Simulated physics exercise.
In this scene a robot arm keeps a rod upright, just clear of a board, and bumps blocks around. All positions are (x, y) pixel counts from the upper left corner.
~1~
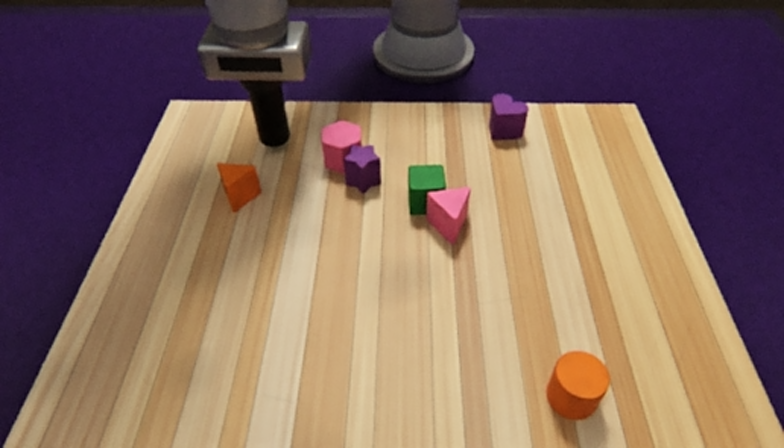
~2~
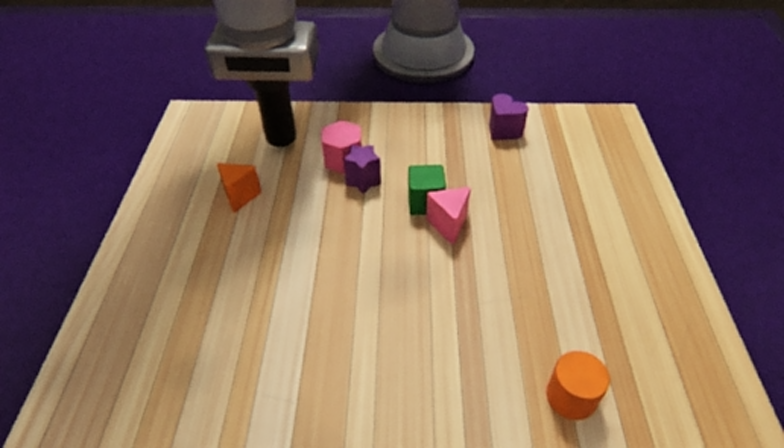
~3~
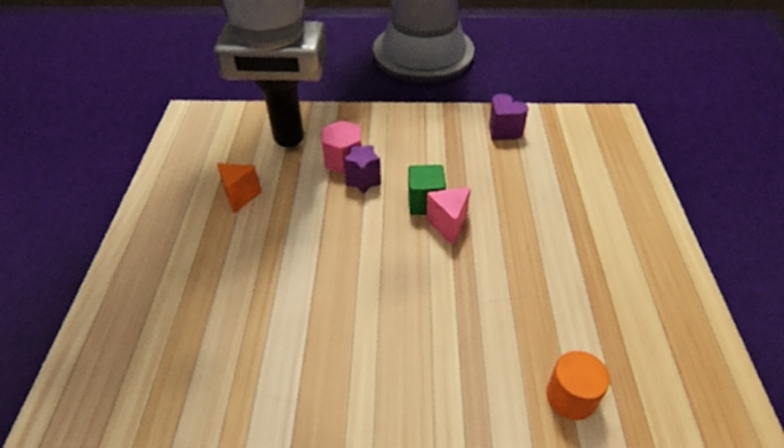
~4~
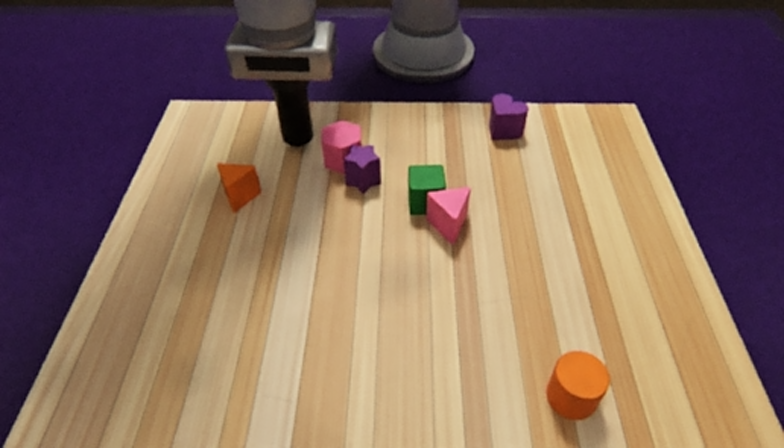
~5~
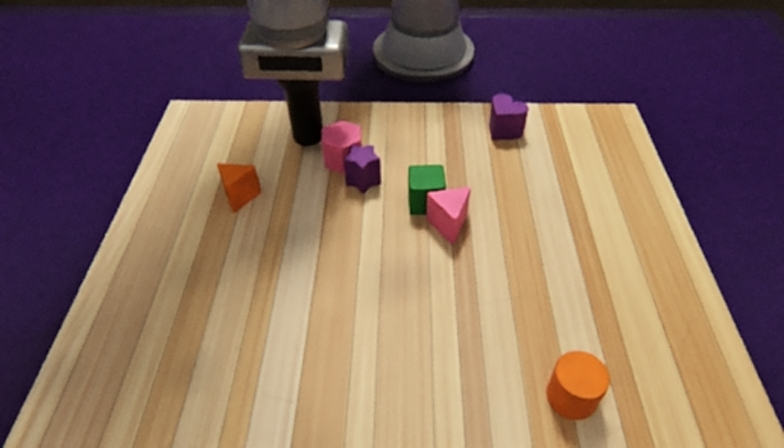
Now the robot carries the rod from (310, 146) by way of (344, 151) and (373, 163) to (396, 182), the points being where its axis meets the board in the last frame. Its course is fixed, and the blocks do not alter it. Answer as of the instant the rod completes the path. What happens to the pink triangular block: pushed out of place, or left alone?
By the end it has moved.
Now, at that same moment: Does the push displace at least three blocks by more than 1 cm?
Yes, that is what happens.
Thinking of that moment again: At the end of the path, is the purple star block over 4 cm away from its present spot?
I believe so.
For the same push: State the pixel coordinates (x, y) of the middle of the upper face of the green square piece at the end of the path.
I'd place it at (454, 199), taking the centre of its top.
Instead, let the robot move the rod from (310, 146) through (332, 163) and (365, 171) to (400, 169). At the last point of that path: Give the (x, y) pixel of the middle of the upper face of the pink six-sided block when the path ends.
The centre of its top will be at (436, 137).
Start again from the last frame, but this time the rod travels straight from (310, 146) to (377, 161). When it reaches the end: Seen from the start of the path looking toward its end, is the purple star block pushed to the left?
I believe not.
On the path given first. One third of the way, rod at (343, 142); pink six-sided block at (369, 141), turned 15° clockwise; purple star block at (376, 167), turned 30° clockwise.
Two thirds of the way, rod at (373, 154); pink six-sided block at (401, 155), turned 20° clockwise; purple star block at (385, 177), turned 105° clockwise; green square piece at (429, 178).
At the end, rod at (396, 173); pink six-sided block at (427, 174), turned 20° clockwise; purple star block at (386, 181), turned 125° clockwise; green square piece at (454, 199), turned 15° anticlockwise; pink triangular block at (476, 221).
